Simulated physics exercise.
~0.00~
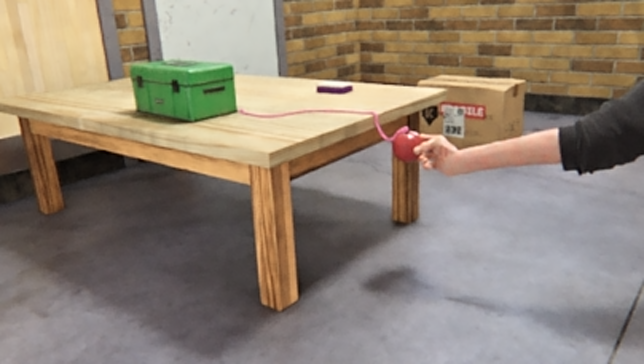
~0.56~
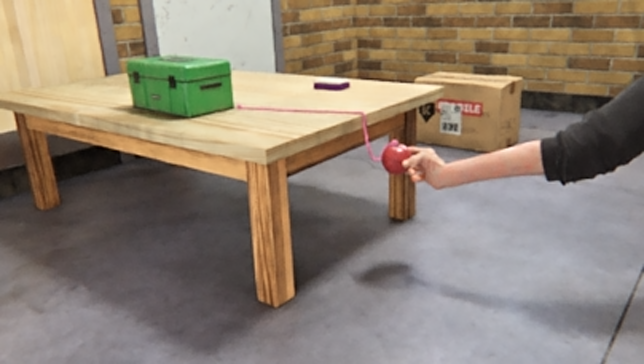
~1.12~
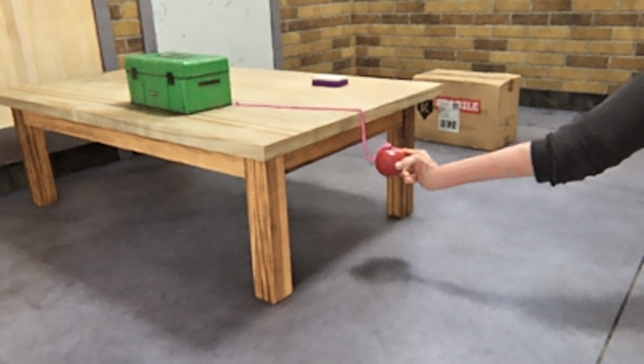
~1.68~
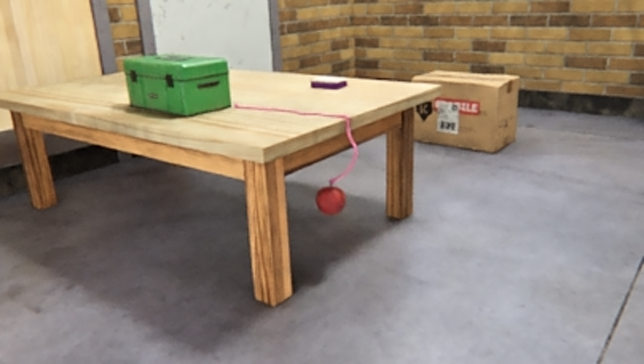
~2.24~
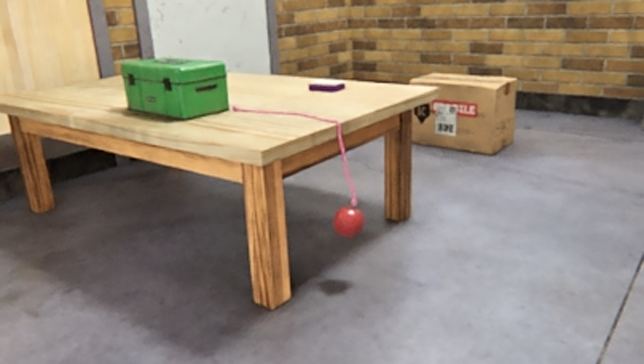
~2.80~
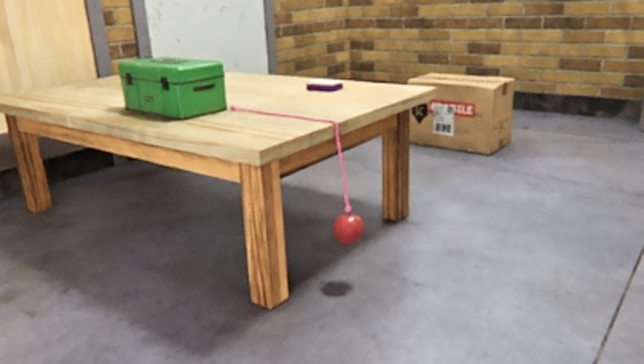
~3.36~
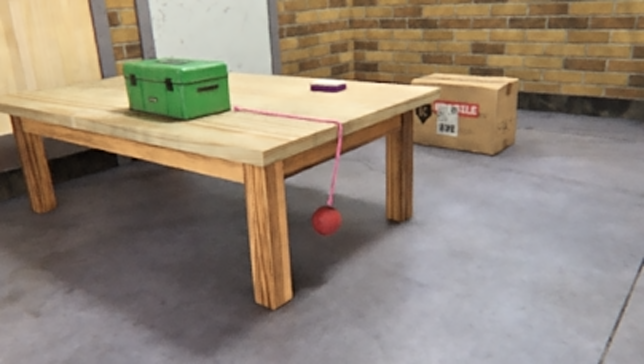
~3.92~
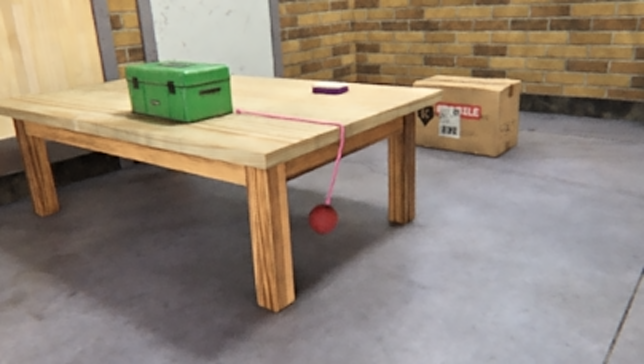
At a wooden workbench, a hand releases a red apple, which swings from a shoelace.
